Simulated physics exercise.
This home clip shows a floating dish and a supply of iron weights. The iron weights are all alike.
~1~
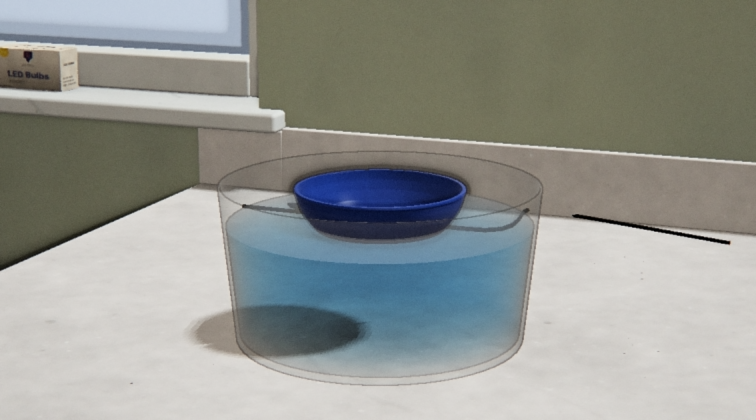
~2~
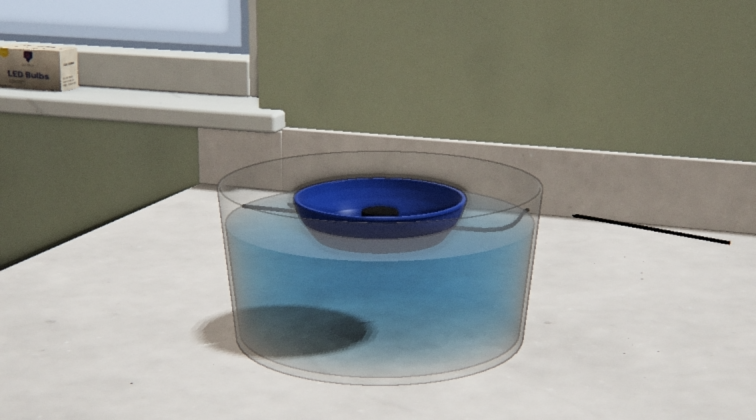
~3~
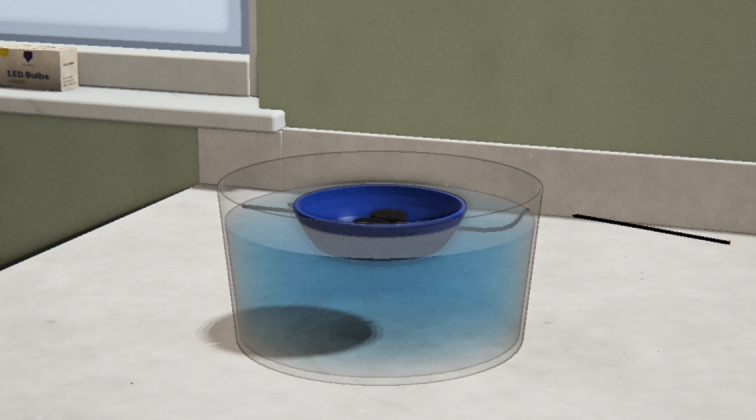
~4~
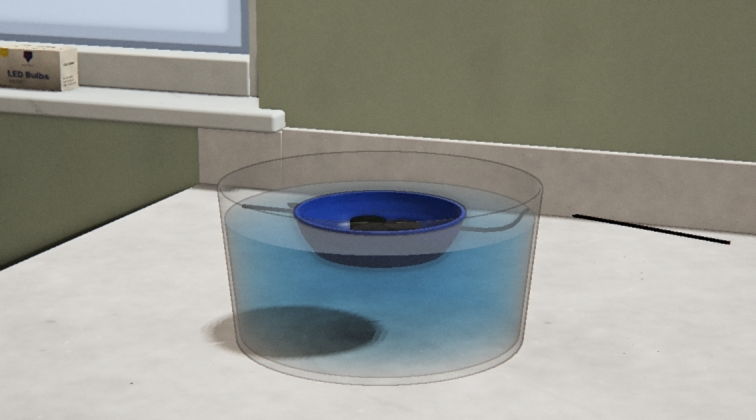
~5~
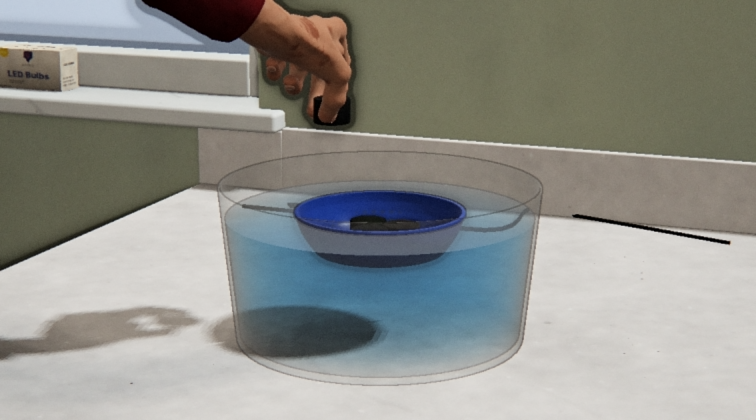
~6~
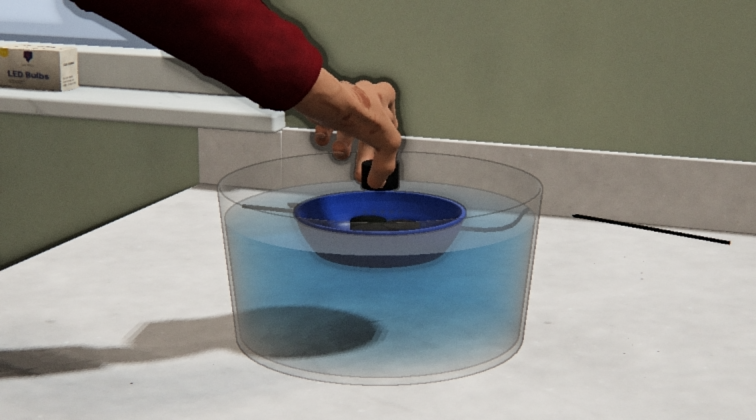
A blue dish floating in a clear tub of water sits lower as dark pieces appear inside, then a hand lowers another dark piece above it.
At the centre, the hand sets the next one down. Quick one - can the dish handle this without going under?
No, it fills and sinks.
A moment on, the iron weight is in and the dish dips.
Further on, water pours in over its edge.
When it is over, the dish lies on the bottom with its load.
